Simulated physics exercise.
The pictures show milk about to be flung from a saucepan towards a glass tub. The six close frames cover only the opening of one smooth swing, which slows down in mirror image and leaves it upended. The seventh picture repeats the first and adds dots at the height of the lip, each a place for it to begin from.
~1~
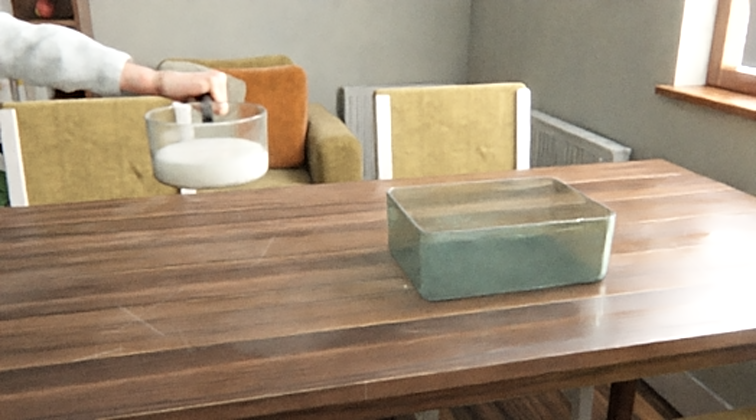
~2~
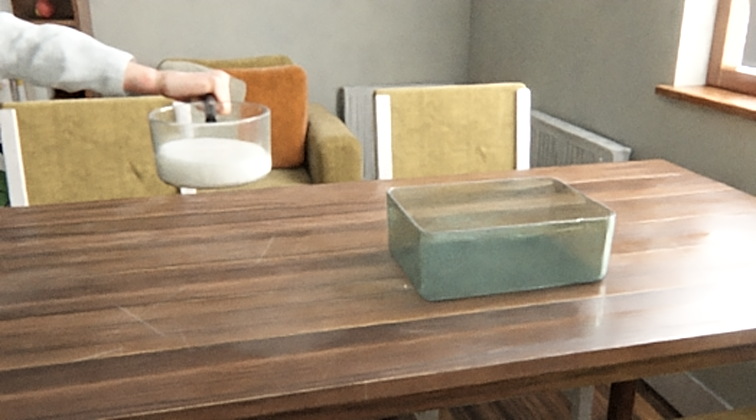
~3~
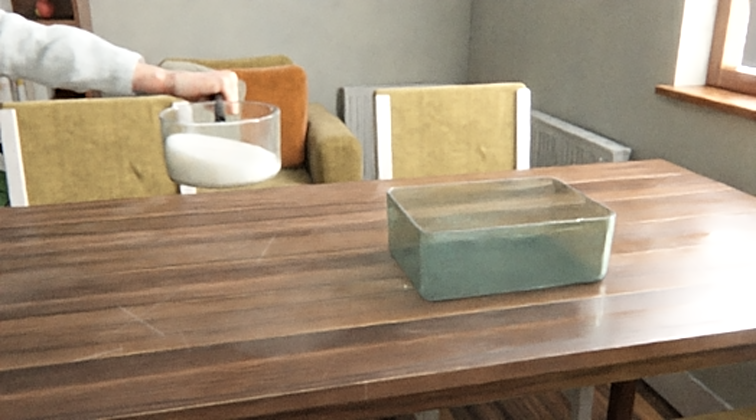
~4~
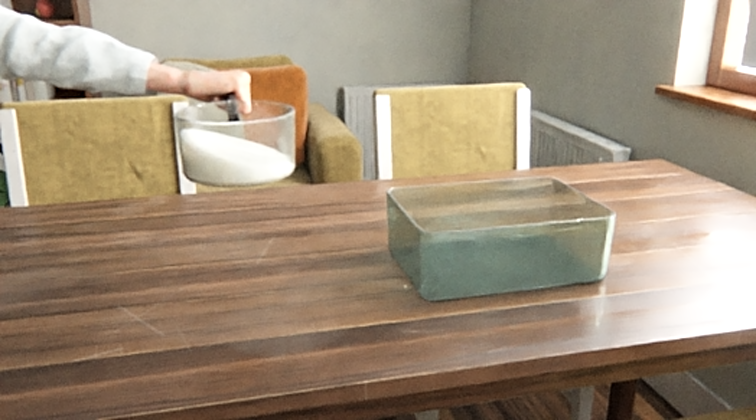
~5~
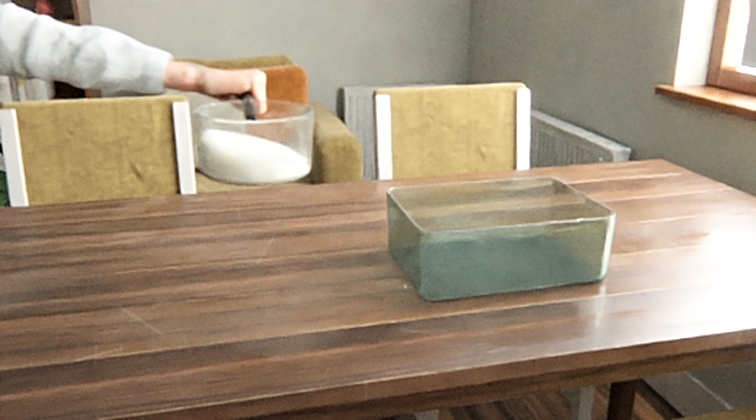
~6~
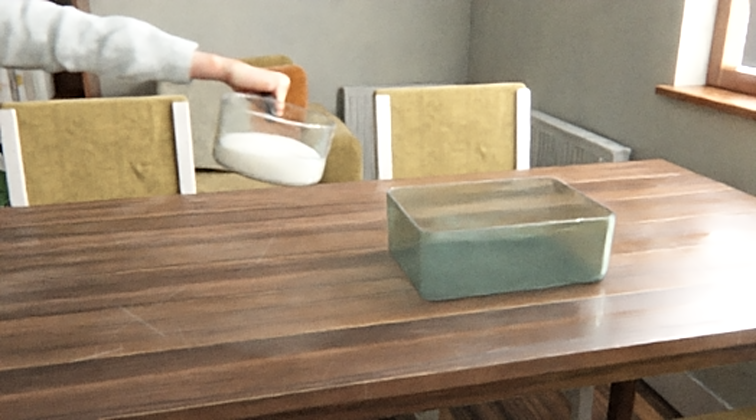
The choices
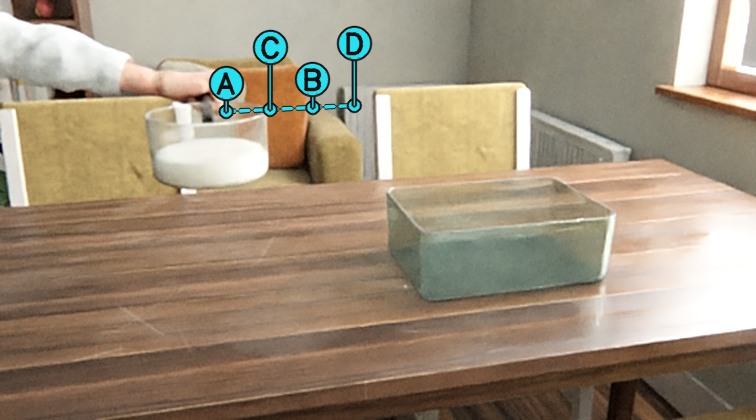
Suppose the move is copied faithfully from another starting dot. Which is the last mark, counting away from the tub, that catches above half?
The answer is place B.
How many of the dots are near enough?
Two of the four.
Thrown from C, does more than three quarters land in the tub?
No, it does not.
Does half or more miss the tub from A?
Yes.
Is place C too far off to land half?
Yes, it does.
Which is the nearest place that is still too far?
That would be C.
In cyan, A at (226, 111); B at (312, 107); C at (270, 109); D at (354, 105).
If A is chosen, about 0 % lands in the tub, 100 % falls short.
If B is chosen, about 72 % lands in the tub, 21 % falls short and 6 % goes beside or beyond.
If C is chosen, about 31 % lands in the tub, 67 % falls short.
If D is chosen, about 90 % lands in the tub, 2 % falls short and 8 % goes beside or beyond.
